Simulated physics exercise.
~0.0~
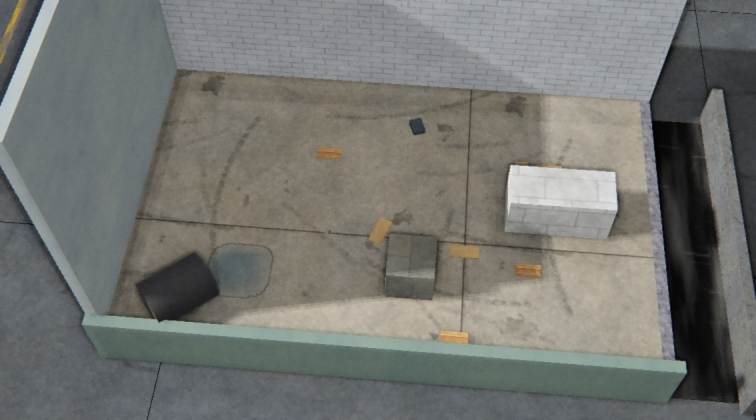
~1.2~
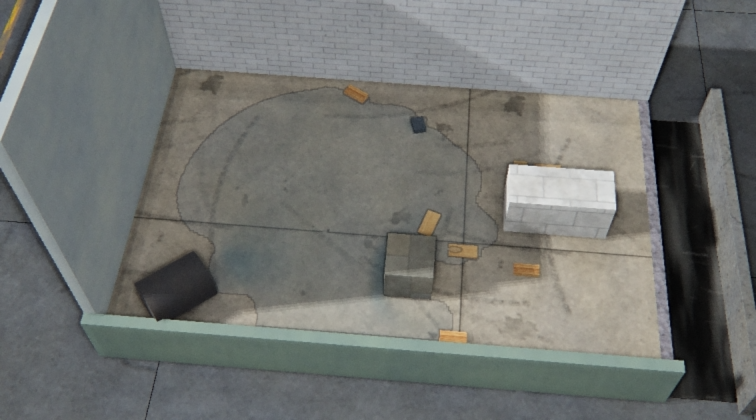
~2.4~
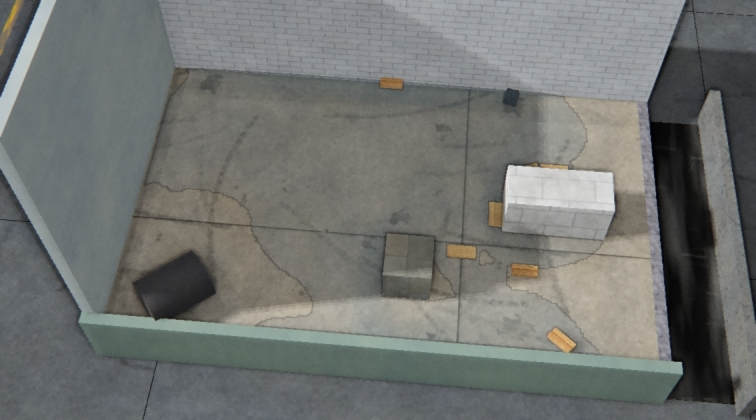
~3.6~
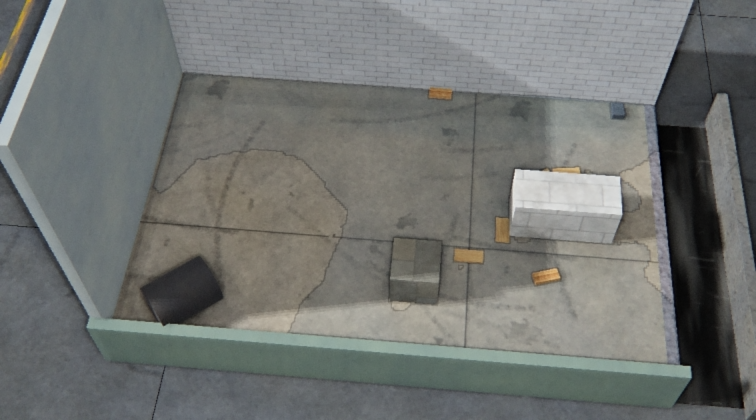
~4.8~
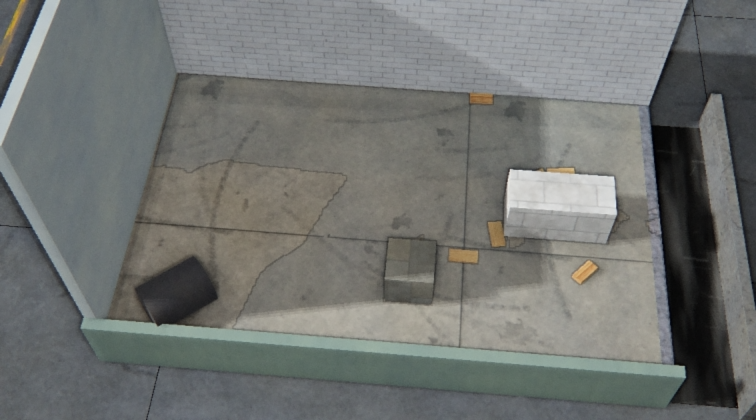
In a walled workshop, water spreads across the floor and carries several orange boards rightward.
